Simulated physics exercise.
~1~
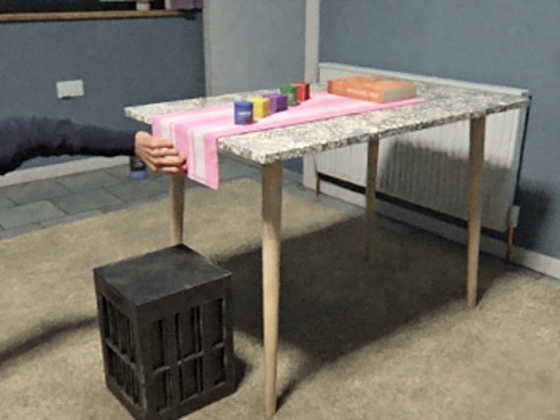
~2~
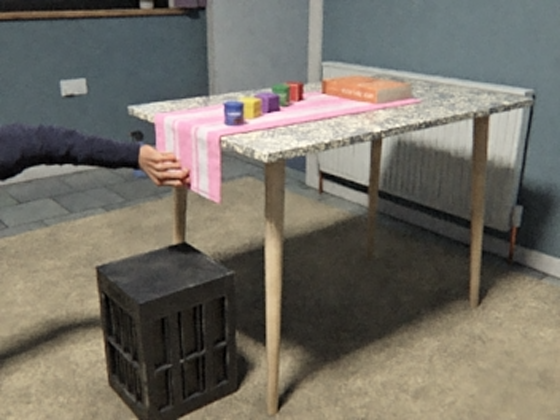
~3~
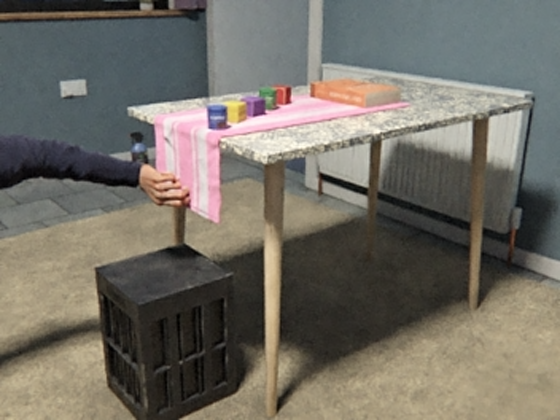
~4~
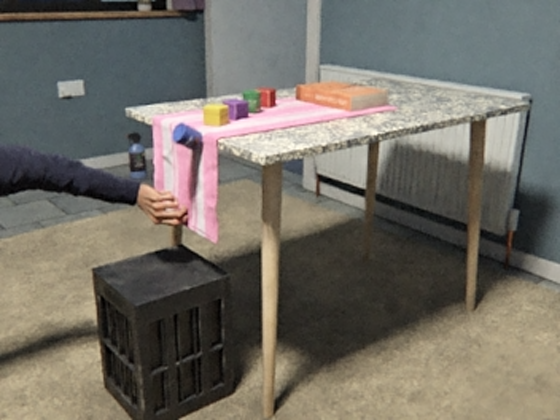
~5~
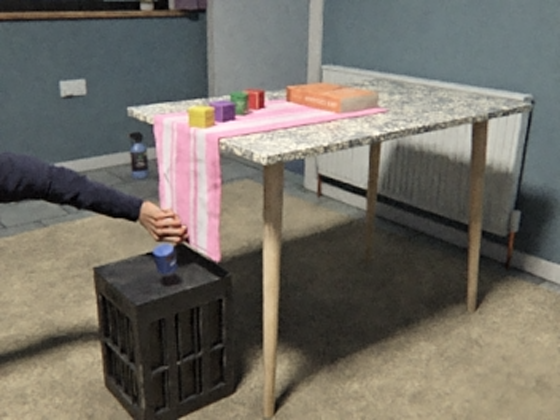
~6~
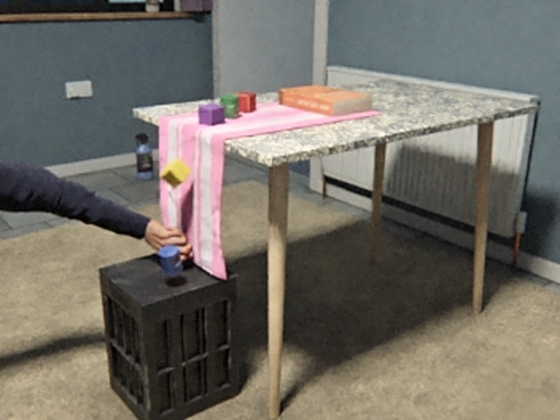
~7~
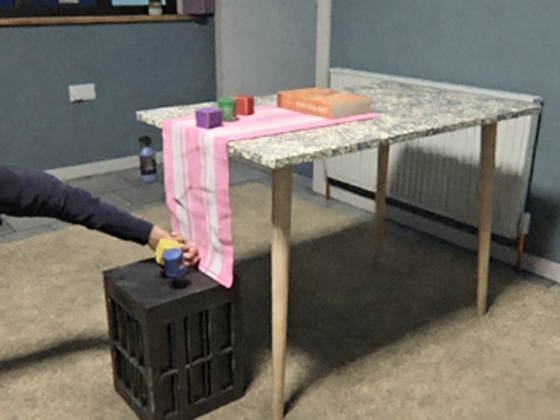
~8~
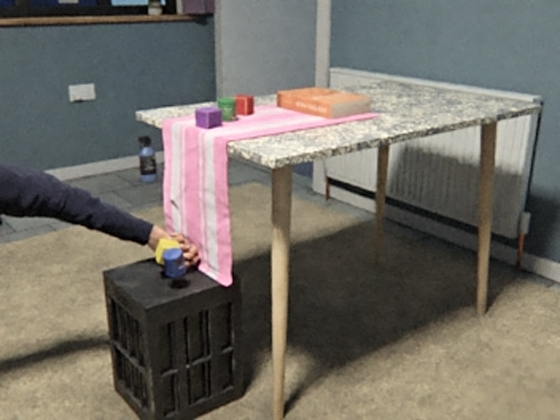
A hand drawing a pink scarf down off a table, tipping a blue pot then a yellow cube onto a black crate.
